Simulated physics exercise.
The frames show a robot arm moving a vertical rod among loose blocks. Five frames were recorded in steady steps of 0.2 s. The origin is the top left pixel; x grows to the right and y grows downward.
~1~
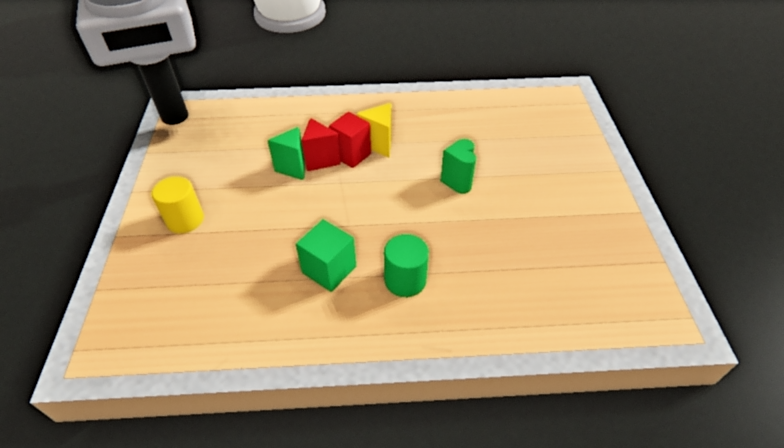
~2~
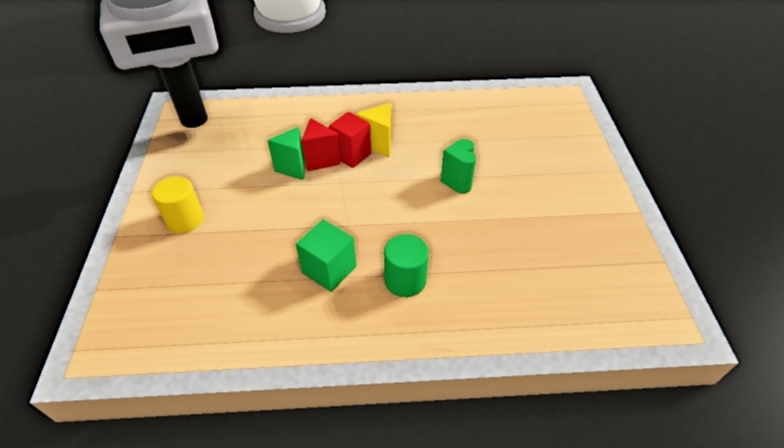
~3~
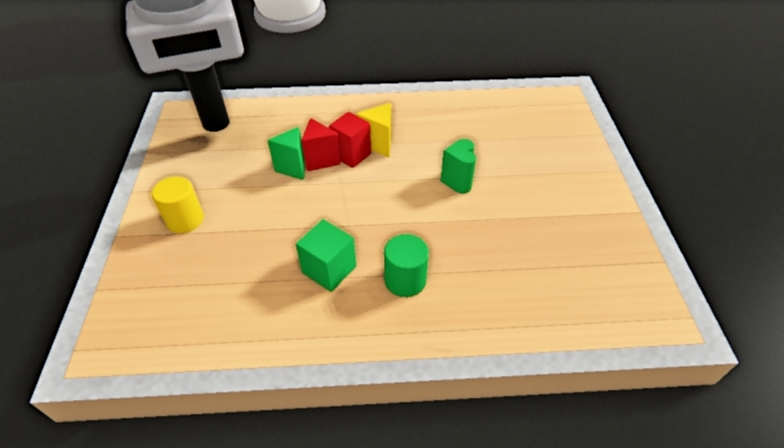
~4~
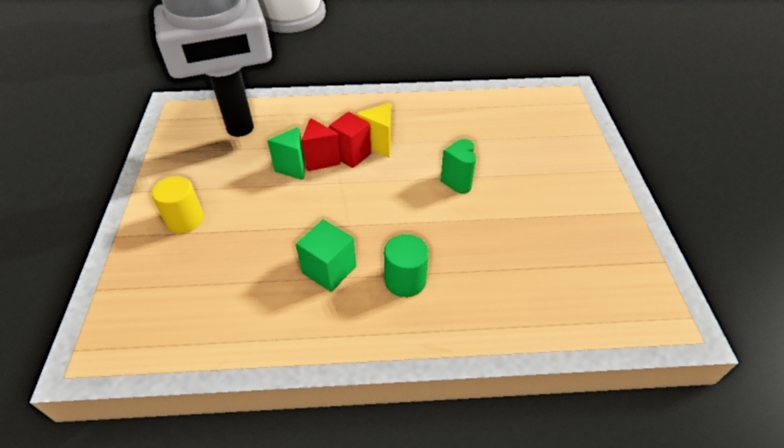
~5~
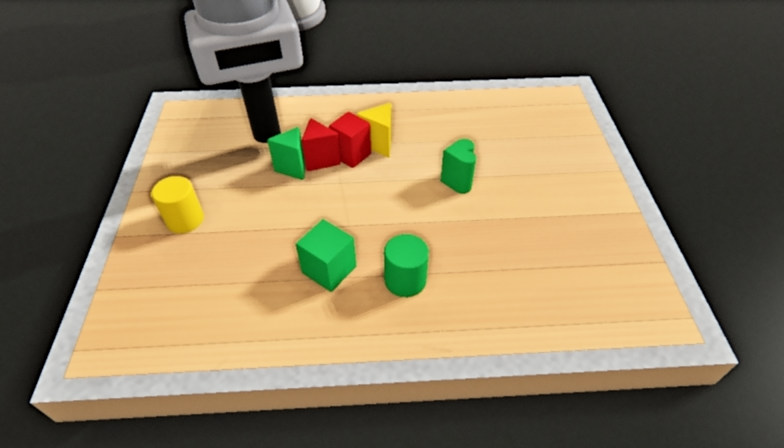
A robot arm slid its black rod steadily rightward and slightly nearer across the back of a wooden board, coming up beside a green triangular block, while all the colored blocks stayed still.
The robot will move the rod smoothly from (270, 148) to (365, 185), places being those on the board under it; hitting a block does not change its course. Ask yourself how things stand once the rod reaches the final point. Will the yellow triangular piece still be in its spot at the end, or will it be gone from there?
The block in question stays where it was by the end.
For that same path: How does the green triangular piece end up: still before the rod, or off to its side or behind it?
I think it loses its spot in front.
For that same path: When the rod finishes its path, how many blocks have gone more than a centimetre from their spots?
I foresee two blocks being moved.
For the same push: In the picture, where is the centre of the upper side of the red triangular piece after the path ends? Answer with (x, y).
For the centre of its top, I'd go with (391, 155).
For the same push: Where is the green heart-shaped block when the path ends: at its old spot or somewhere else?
At the end, its place is the same.
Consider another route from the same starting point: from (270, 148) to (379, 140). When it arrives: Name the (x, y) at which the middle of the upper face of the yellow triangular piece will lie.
I'd place it at (409, 115), taking the centre of its top.
What follows on the original path. One third of the way, rod (298, 147); green triangular piece (294, 147); red triangular piece (321, 133).
Two thirds of the way, rod (330, 159); green triangular piece (304, 154), turned 65° clockwise; red triangular piece (355, 146).
At the end, rod (364, 172); green triangular piece (304, 154), turned 65° clockwise; red triangular piece (391, 155), turned 15° anticlockwise; yellow triangular piece in place; green heart-shaped block in place.
